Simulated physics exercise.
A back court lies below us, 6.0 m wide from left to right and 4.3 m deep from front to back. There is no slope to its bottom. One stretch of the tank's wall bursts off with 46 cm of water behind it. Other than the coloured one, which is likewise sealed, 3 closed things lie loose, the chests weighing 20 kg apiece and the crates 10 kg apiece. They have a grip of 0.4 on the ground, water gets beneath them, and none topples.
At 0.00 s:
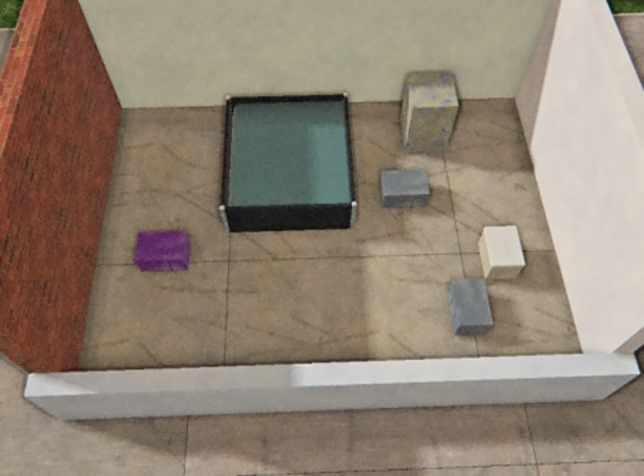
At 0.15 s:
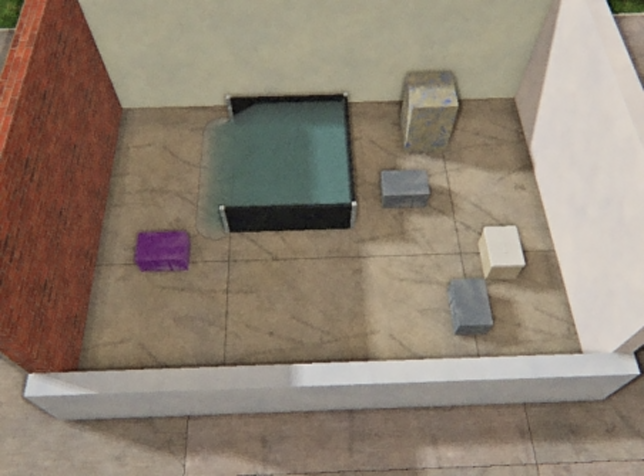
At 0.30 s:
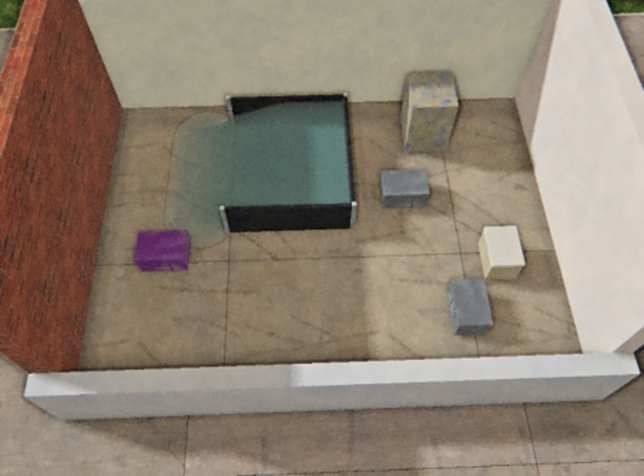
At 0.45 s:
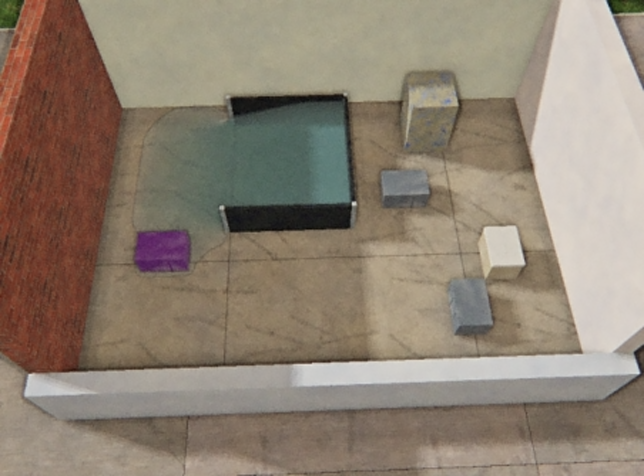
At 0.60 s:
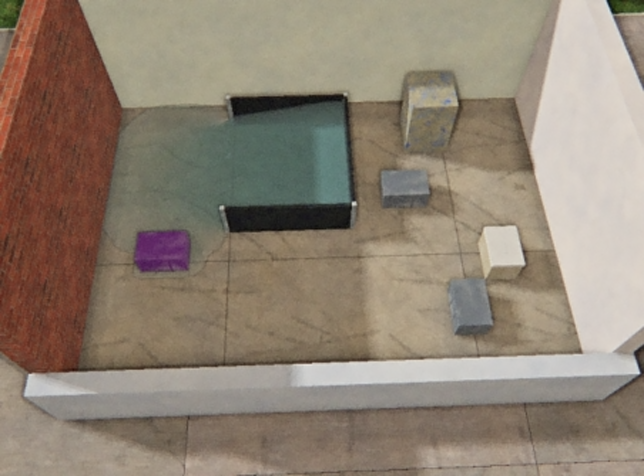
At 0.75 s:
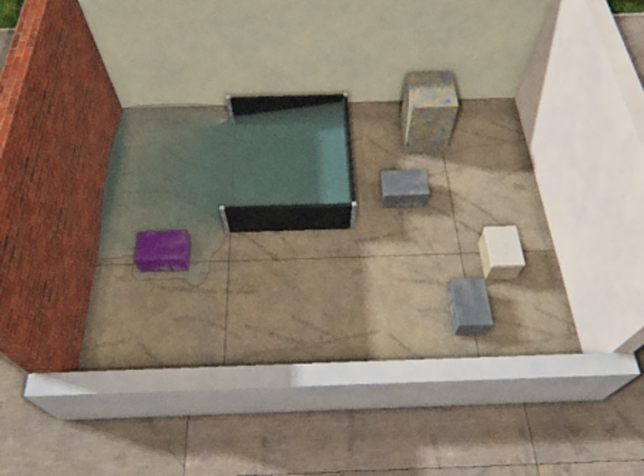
A walled back court with a flat paved floor is seen from high above, the view staying still. A dark-framed tank of blue-green water stands against the back wall, with a purple crate at left and a mottled block, two grey boxes and a cream one at right. The tank's left side gives way, and water spreads leftward to the brick wall and around the crate, while the boxes stay put.
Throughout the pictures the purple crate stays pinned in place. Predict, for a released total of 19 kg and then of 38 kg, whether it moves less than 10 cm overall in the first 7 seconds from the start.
My prediction: Neither option.
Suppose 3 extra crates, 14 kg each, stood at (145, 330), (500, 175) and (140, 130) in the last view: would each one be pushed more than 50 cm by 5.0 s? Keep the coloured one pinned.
Taking them one by one: Above the mark; below the mark; above the mark.
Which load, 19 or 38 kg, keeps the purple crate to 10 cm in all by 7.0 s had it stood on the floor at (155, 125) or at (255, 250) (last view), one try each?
One by one: No mass suffices; lighter mass suffices.
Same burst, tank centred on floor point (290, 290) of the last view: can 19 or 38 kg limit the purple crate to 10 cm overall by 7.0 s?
Then, in short, nothing offered works.
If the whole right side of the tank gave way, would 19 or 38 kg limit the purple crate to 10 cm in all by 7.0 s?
So the lighter choice.
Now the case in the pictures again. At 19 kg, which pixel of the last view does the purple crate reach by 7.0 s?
Near (416, 291).
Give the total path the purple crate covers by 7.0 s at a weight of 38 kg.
About 60 cm.
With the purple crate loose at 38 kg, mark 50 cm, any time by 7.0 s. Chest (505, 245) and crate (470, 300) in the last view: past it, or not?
Below the mark, beyond the mark.
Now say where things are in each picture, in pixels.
The purple crate at (161, 246), on the bottom; water covers 3.0 m2; 0 of 4 have shifted, in the first picture.
The purple crate at (161, 246), on the bottom; water covers 3.7 m2; 0 of 4 have shifted, in the second picture.
The purple crate at (161, 246), on the bottom; 4.7 m2 under water; 0 of 4 have shifted, in the third picture.
The purple crate at (161, 246) rests on the ground; water covers 5.9 m2; 0 of 4 have shifted, in the fourth picture.
The purple crate at (161, 246), on the bottom; water covers 6.9 m2; 0 of 4 have shifted, in the fifth picture.
The purple crate at (161, 246), on the bottom; 7.1 m2 under water; 0 of 4 have shifted, in the sixth picture.
After 1.4 s the purple crate would be 11 cm from its start with 19 kg and 0 cm from its start with 38 kg; 5 cm of water round it then.
After 3.1 s the purple crate would be 110 cm from its start with 19 kg and 43 cm from its start with 38 kg; 7 cm of water round it then.
After 4.9 s the purple crate would be 250 cm from its start with 19 kg and 63 cm from its start with 38 kg; 7 cm of water round it then.
After 7.0 s the purple crate would be 319 cm from its start with 19 kg and 63 cm from its start with 38 kg; 6 cm of water round it then.
